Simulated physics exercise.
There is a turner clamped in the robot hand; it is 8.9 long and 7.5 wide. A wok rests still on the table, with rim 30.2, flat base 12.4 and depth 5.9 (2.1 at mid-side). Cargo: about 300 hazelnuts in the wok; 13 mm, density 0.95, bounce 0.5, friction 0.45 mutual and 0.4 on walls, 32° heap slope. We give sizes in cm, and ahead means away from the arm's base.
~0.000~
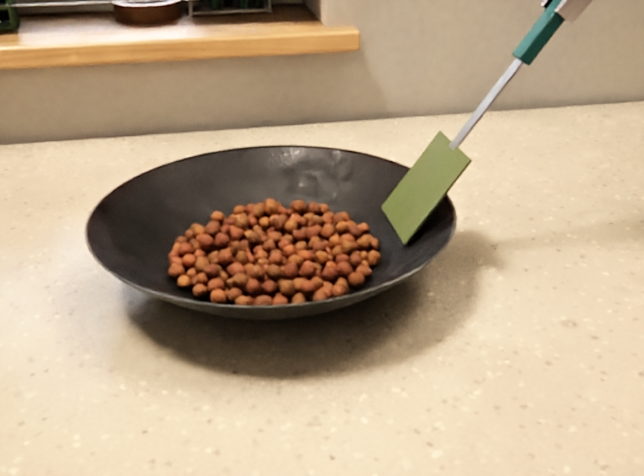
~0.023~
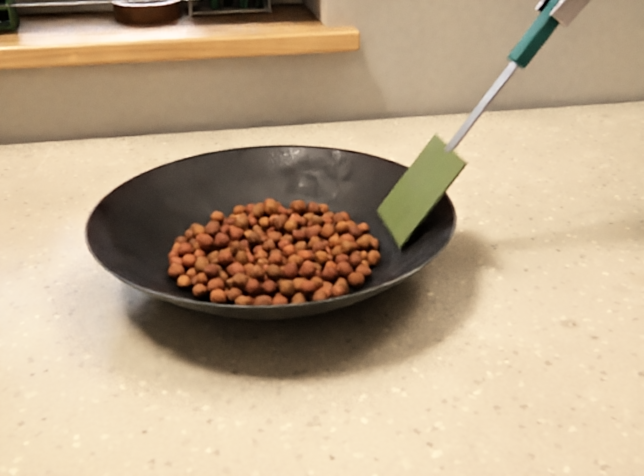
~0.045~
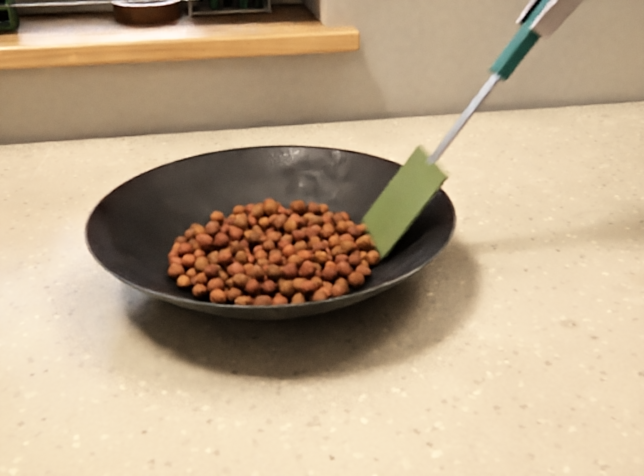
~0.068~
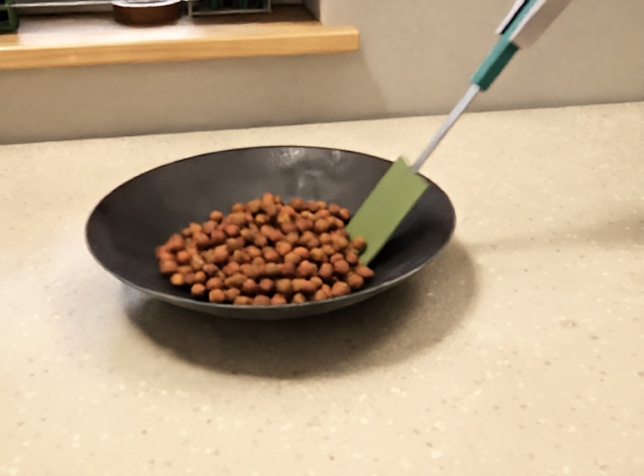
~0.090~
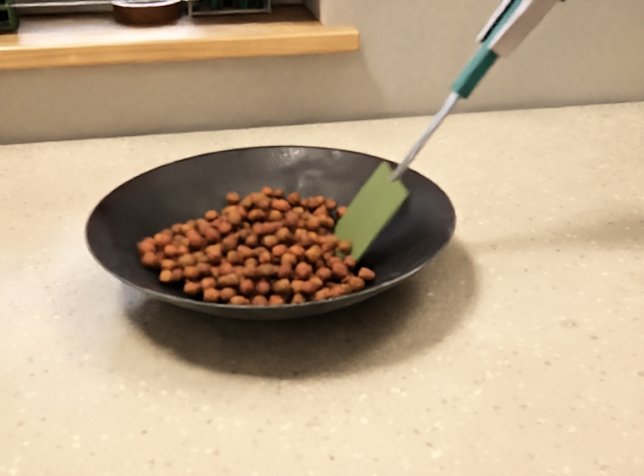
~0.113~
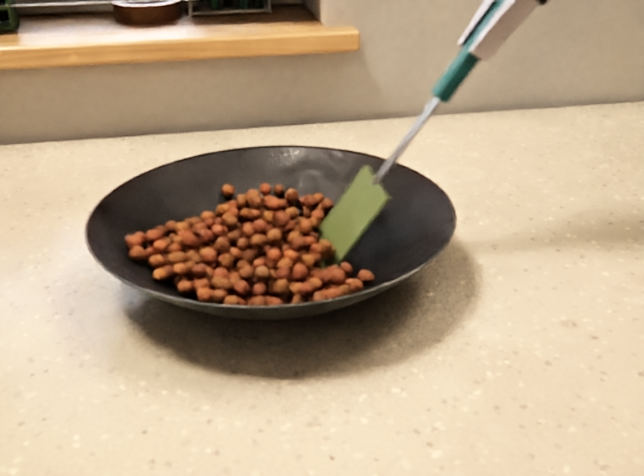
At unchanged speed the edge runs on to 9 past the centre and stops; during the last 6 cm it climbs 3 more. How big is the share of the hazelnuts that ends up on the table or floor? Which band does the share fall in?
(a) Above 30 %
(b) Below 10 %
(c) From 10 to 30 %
From 10 to 30 %.
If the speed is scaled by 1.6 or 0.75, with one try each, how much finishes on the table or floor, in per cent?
First try around 25 %, second try around 5 %.
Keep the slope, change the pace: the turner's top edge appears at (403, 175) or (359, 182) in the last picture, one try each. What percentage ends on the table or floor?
Roughly 5 and 20 percent.
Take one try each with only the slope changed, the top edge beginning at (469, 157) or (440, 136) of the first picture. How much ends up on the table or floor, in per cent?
Some 15 and 15 per cent.
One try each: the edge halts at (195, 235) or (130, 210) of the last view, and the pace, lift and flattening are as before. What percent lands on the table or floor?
Roughly 0 and 30 per cent.
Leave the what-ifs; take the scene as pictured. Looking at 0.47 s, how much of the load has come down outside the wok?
Estimate: About 10 percent.
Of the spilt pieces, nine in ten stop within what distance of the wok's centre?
About 45 cm.
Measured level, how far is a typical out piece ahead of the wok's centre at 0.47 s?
Distance ahead of centre: Approx. 20 cm.
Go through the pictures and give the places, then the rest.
The first frame shows turner top edge at (455, 144), sloping 54°; upper third of the load around (276, 242), from x 175 to 375, top at y 205; 302 in the wok.
The second frame shows turner top edge at (451, 147), sloping 54°; upper third of the load around (276, 242), from x 175 to 375, top at y 205.
The third frame shows turner top edge at (433, 159), sloping 54°; upper third of the load around (275, 242), from x 175 to 370, top at y 205.
The fourth frame shows turner top edge at (414, 170), sloping 54°; upper third of the load around (274, 241), from x 165 to 365, top at y 200.
The fifth frame shows turner top edge at (396, 177), sloping 54°; upper third of the load around (267, 240), from x 145 to 365, top at y 195.
The sixth frame shows turner top edge at (377, 181), sloping 54°; upper third of the load around (254, 242), from x 135 to 365, top at y 190; 302 in the wok.
By 0.18 s, sloping 54°, highest piece 5 above the table; 302 in the wok.
By 0.24 s, sloping 54°, highest piece 6 above the table; 302 in the wok.
By 0.47 s, sloping 54°, highest piece 9 above the table; 261 in the wok, 28 on the table or floor, 13 on the blade or in flight.
By 1.52 s, sloping 54°, highest piece 5 above the table; 260 in the wok, 42 on the table or floor.
Final count, 260 in the wok, 42 on the table or floor. That is 14 % on the table or floor.
